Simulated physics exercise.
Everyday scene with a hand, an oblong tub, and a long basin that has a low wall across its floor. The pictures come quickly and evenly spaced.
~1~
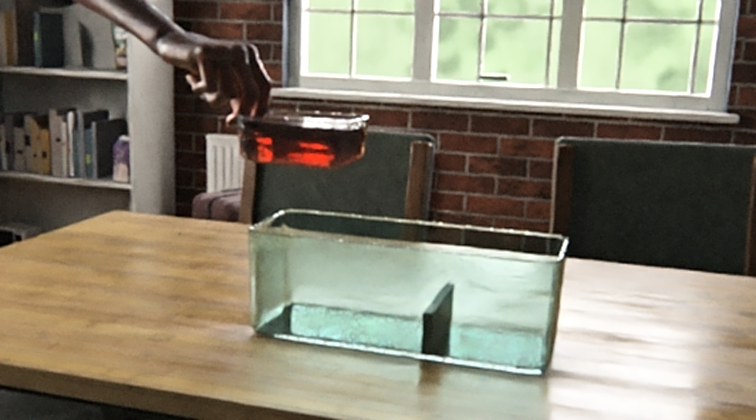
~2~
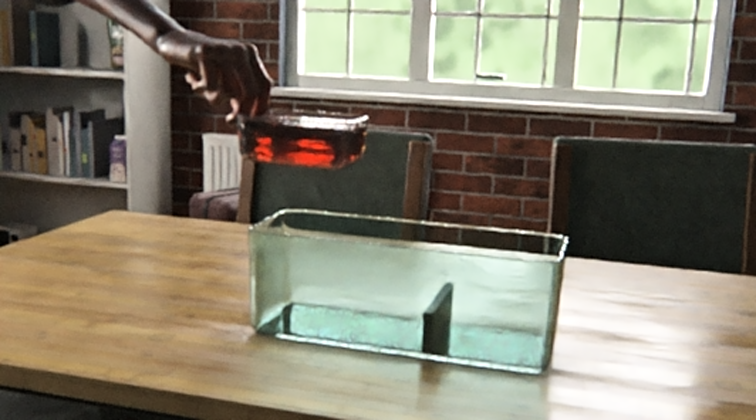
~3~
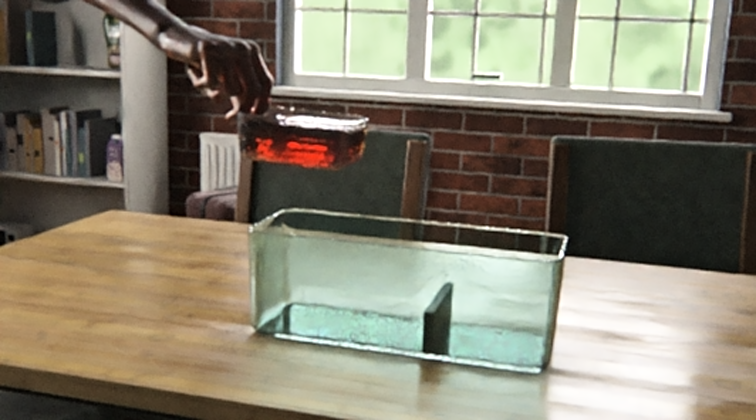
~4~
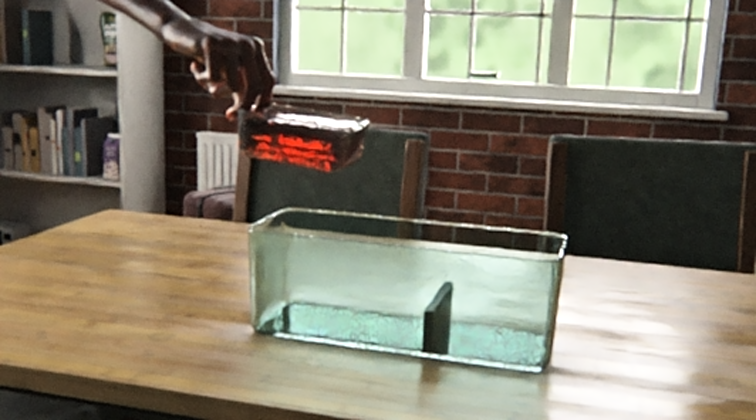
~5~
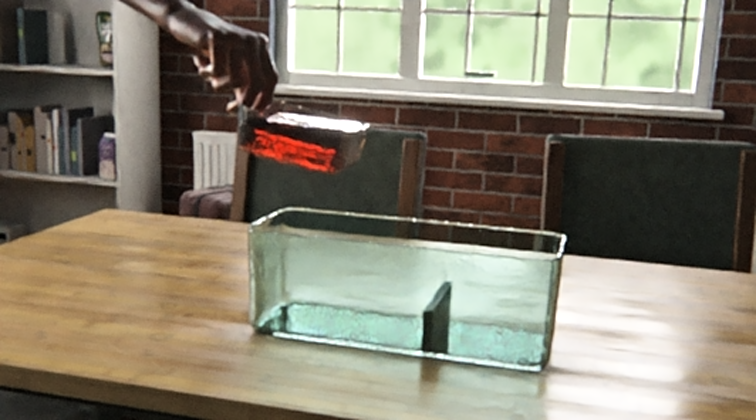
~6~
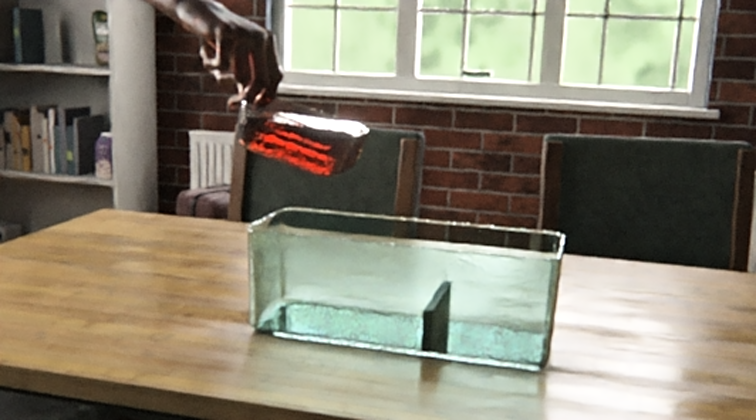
A dark-skinned hand at the upper left holds a small, clear oblong tub of red-brown tea above a wooden table, seen from slightly above in a room with bookshelves, dark chairs, a brick wall and a bright window. Below sits a long, greenish glass basin with a low dark wall across its floor. The hand gradually tilts the tub down to the right, while the view drifts very slightly.
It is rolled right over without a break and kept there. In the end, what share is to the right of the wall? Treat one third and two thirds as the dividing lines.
By the end, under a third sits to the right of the wall.
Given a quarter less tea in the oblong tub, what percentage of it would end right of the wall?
It comes to near 0 per cent.
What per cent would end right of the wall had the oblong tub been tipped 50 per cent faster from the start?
It comes to 5 per cent or so.
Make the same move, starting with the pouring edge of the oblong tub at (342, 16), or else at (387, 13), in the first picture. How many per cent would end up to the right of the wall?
First about 5, then 60 per cent.
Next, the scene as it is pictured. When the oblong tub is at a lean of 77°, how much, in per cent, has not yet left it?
About 15 % remains.
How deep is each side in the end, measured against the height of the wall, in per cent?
Left: About 40; right: About 0.
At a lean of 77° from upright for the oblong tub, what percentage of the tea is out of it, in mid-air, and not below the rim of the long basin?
Estimated: 30 per cent or thereabouts.
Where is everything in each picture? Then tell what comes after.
In the first picture, it leans 0°; its right rim is at (359, 122); the tea meets the walls at (255, 119) and (358, 127); the long basin's rim runs from (267, 221) to (564, 252); the wall's top is at (440, 298).
In the second picture, it leans 1°; its right rim is at (359, 122); the tea meets the walls at (254, 119) and (358, 126).
In the third picture, it leans 2°; its right rim is at (359, 124); the tea meets the walls at (255, 118) and (358, 128).
In the fourth picture, it leans 6°; its right rim is at (359, 126); the tea meets the walls at (255, 117) and (359, 128).
In the fifth picture, it leans 10°; its right rim is at (359, 131); the tea meets the walls at (255, 117) and (359, 128).
In the sixth picture, it leans 15°; its right rim is at (359, 136); the tea meets the walls at (255, 117) and (361, 132); 1 per cent is over the edge.
A moment on, the oblong tub is tipped on its side and 16 per cent is still to pour, 55 is left of the wall and 0 right of it.
Next, the oblong tub is tipped right over and 1 per cent is still to pour, 95 is left of the wall and 2 right of it.
Then the oblong tub is tipped right over and 0 per cent is still to pour, 97 is left of the wall and 2 right of it.
Later the oblong tub is tipped right over and 0 per cent is still to pour, 97 is left of the wall and 2 right of it.
In the end 97 per cent lies left of the wall, 2 right of it and 1 outside.
